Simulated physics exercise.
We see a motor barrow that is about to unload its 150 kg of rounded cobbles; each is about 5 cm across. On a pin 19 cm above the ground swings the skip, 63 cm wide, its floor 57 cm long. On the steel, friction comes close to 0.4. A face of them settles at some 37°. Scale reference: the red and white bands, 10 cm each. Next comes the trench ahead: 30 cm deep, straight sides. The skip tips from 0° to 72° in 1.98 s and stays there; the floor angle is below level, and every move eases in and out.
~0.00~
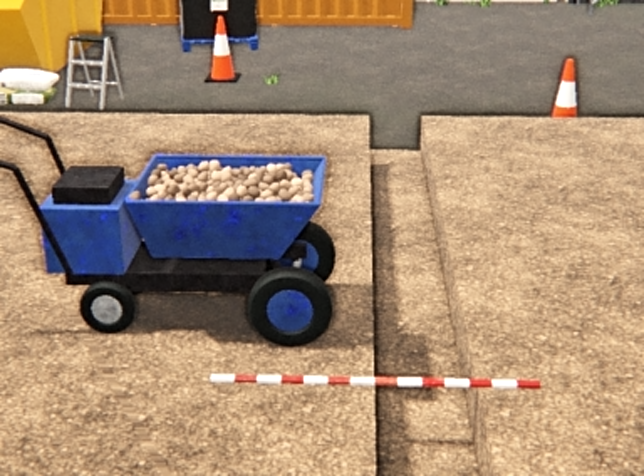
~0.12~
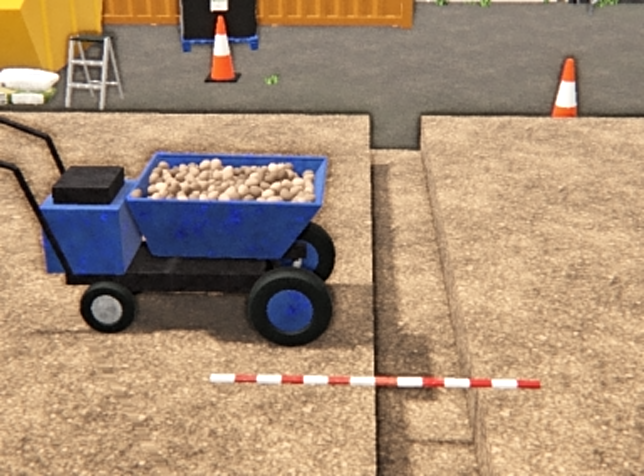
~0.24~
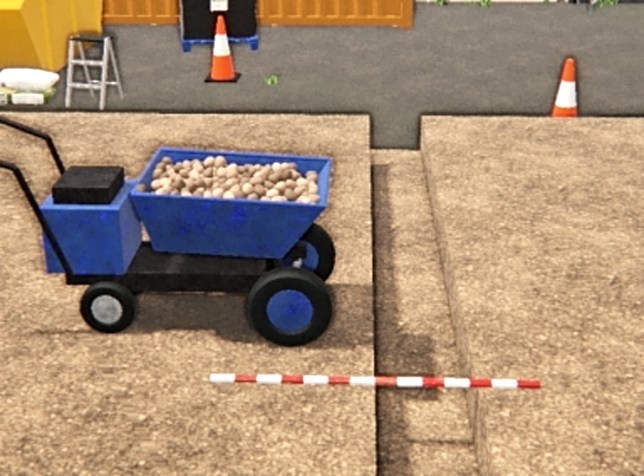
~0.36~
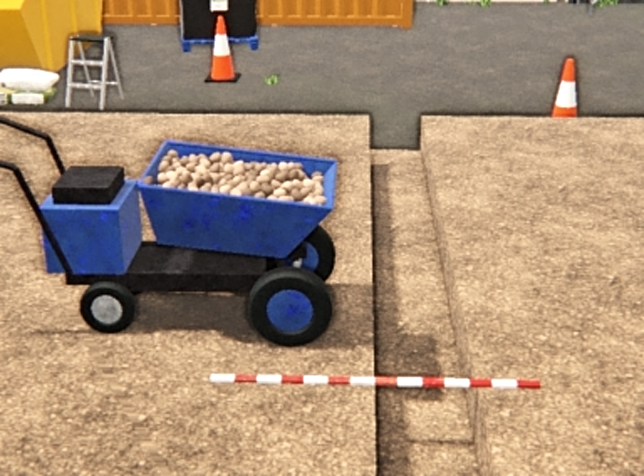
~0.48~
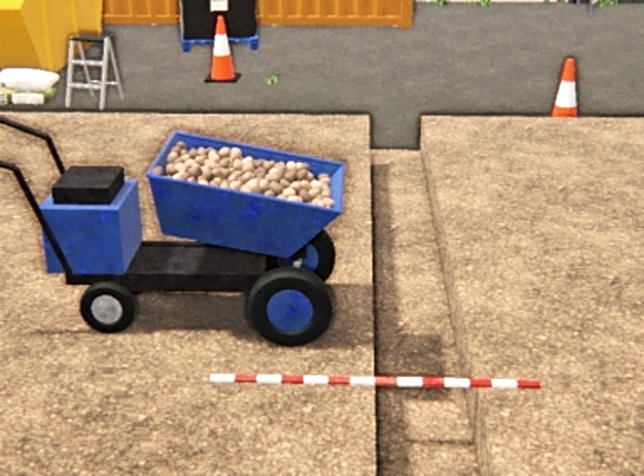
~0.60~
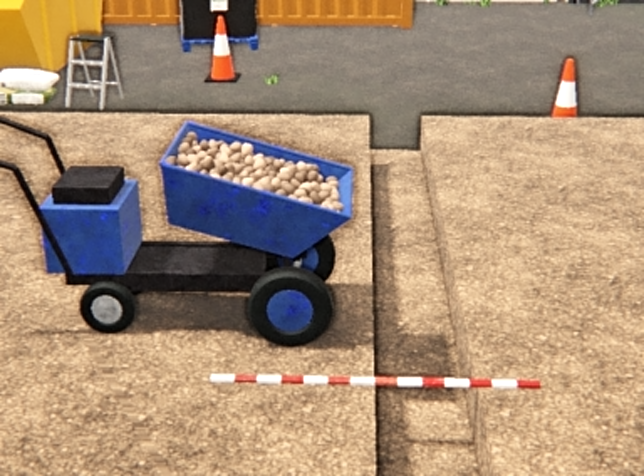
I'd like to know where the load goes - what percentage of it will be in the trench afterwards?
I would put it at about 88 per cent.
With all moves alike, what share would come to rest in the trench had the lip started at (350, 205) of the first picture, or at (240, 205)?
First spot about 60, second spot about 80 per cent.
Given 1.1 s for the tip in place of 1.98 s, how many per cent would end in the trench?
In that case some 80 per cent.
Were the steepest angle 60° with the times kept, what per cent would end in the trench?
Roughly 60 percent.
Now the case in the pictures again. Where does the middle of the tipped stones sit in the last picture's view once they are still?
Middle at around (430, 355), I'd say.
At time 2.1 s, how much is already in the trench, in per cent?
Close to 45 per cent at that time.
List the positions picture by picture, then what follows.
In the first frame, the skip is at 0°, its lip at (320, 205); the top of the load is at (227, 173).
In the second frame, the skip is at 1°, its lip at (321, 205); the top of the load is at (228, 172); the stones move at 0.1 m/s on average.
The third frame shows lip at (326, 206), floor tilted 3°, highest stones at (210, 169); the stones move at 0.2 m/s on average.
In the fourth frame, the skip is at 6°, its lip at (332, 209); the top of the load is at (201, 163); the stones move at 0.3 m/s on average.
The fifth frame shows lip at (341, 212), floor tilted 11°, highest stones at (198, 155); the stones move at 0.4 m/s on average.
The sixth frame shows lip at (351, 217), floor tilted 16°, highest stones at (203, 147); the stones move at 0.4 m/s on average.
After 1.5 s the floor is at 61°; 98 % in the skip, 2 % in the trench; the foremost stones are at (430, 289).
After 2.1 s the floor is at 72°; 48 % in the skip, 45 % in the trench, 7 % past the trench; the foremost stones are at (540, 320).
After 2.4 s the floor is at 72°; 25 % in the skip, 63 % in the trench, 12 % past the trench; the foremost stones are at (589, 331).
After 4.4 s the floor is at 72°; 0 % in the skip, 88 % in the trench, 12 % past the trench; the foremost stones are at (604, 334).
